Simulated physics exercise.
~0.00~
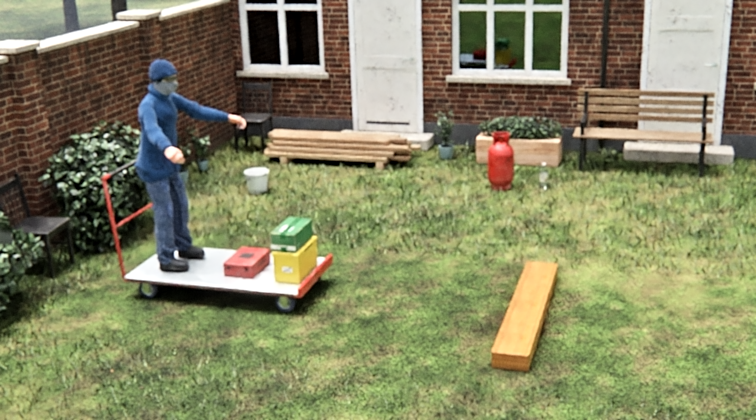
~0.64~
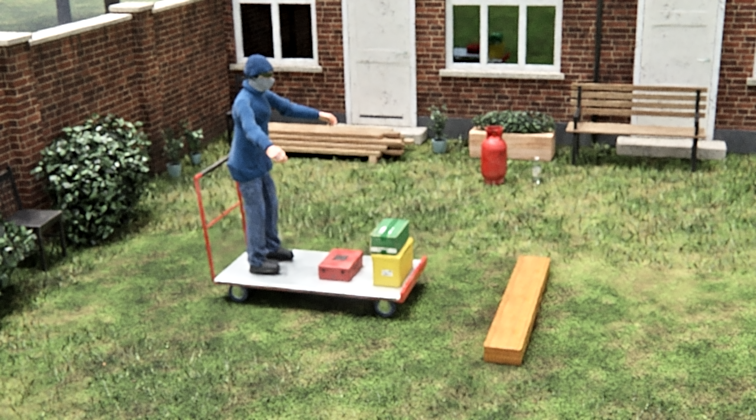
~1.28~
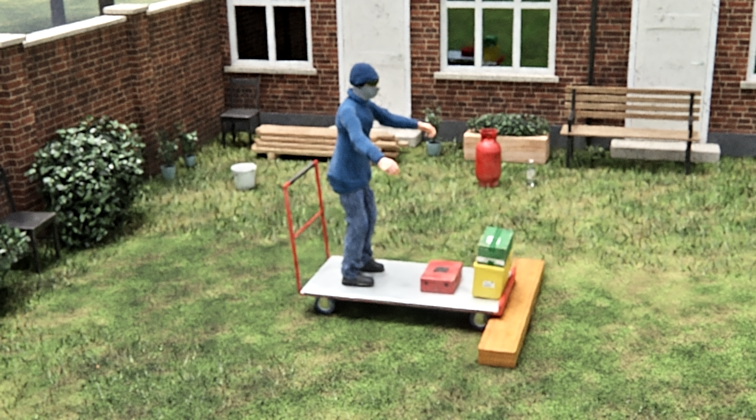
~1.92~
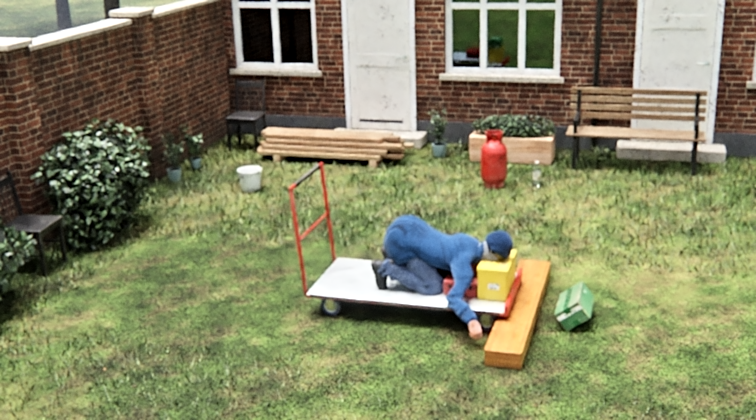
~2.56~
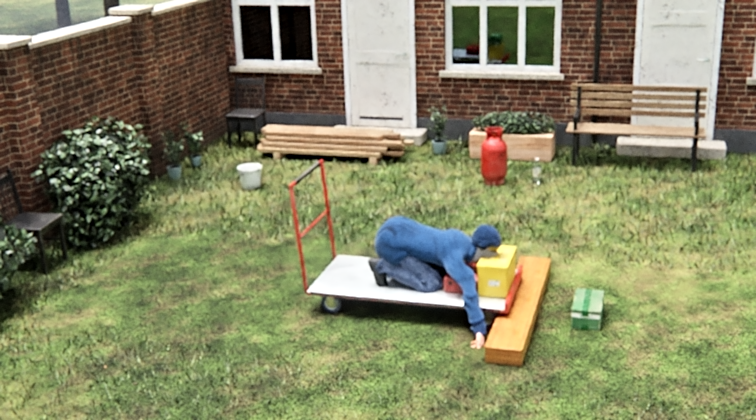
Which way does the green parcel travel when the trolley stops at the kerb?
The green parcel moves to the right, going off the front of the trolley and past the kerb onto the grass.
